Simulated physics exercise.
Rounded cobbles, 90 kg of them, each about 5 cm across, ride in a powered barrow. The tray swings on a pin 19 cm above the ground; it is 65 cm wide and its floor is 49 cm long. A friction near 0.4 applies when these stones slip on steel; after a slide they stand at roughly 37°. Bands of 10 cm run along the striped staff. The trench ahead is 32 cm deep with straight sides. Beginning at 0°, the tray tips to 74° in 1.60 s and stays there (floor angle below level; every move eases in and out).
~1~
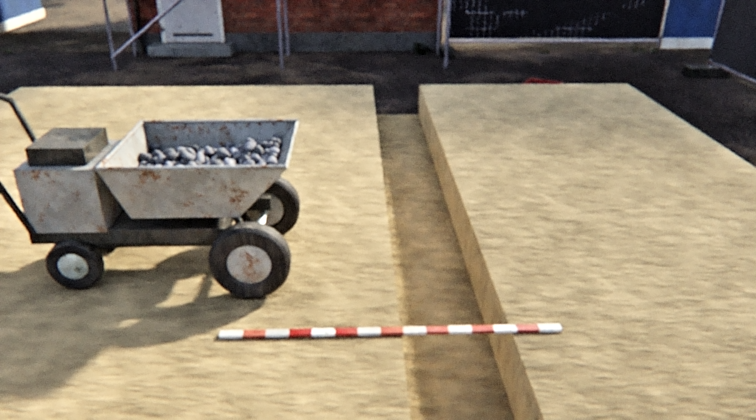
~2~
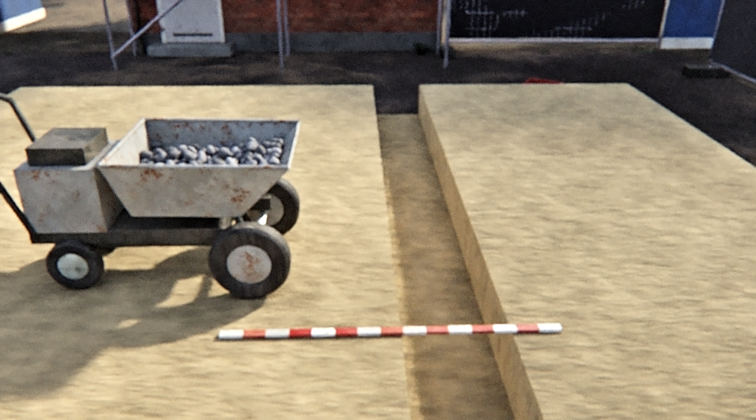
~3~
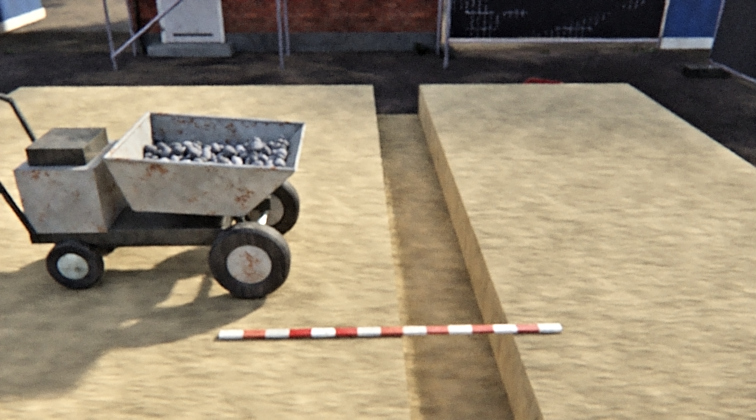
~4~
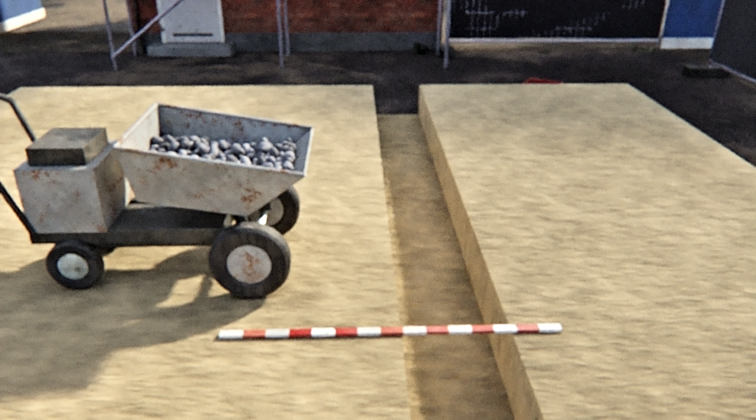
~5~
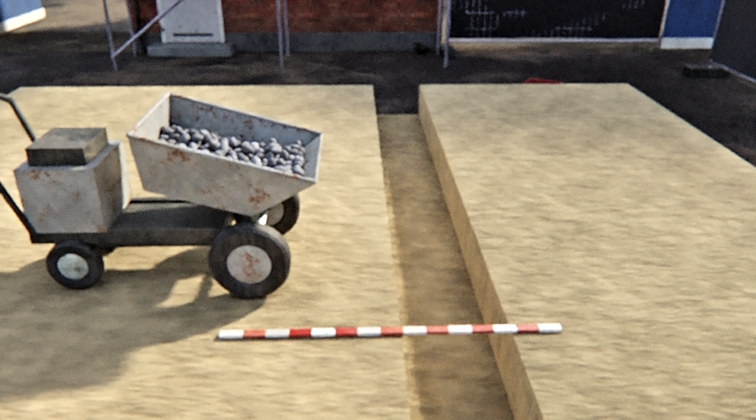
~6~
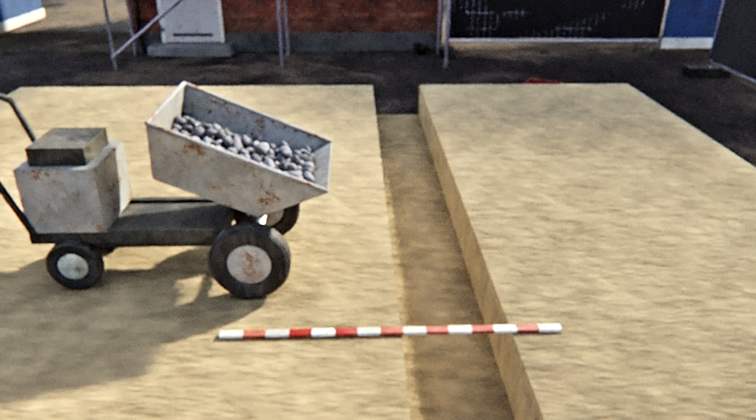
In a sandy yard, a barrow's tray of grey cobbles tilts steadily down toward the right.
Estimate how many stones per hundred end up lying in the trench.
75 %.
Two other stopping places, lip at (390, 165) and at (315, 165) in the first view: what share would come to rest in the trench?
80 and 100 %.
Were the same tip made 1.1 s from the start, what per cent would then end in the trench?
With that timing, about 75 per cent.
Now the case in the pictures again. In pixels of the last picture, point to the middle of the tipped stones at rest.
About (427, 303).
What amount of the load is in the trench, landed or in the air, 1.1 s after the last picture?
35 per cent, give or take.
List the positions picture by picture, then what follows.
In the first picture, the tray is at 0°, its lip at (286, 167); the top of the load is at (261, 148).
In the second picture, lip at (289, 168), floor tilted 1°, highest stones at (249, 150).
In the third picture, the tray is at 4°, its lip at (295, 171); the top of the load is at (234, 150).
In the fourth picture, the tray is at 10°, its lip at (305, 175); the top of the load is at (176, 142).
In the fifth picture, the tray is at 16°, its lip at (316, 182); the top of the load is at (181, 135).
In the sixth picture, lip at (328, 192), floor tilted 23°, highest stones at (189, 125).
Then, 0.6 s after the last picture the floor is at 62°, 100 % in the tray; the foremost stones are at (360, 217).
Then, 1.1 s after the last picture the floor is at 74°, 45 % in the tray, 20 % short of the trench, 35 % in the trench; the foremost stones are at (466, 313).
Then, 1.4 s after the last picture the floor is at 74°, 12 % in the tray, 23 % short of the trench, 65 % in the trench; the foremost stones are at (477, 305).
Then, 3.4 s after the last picture the floor is at 74°, 0 % in the tray, 25 % short of the trench, 75 % in the trench; the foremost stones are at (478, 307).
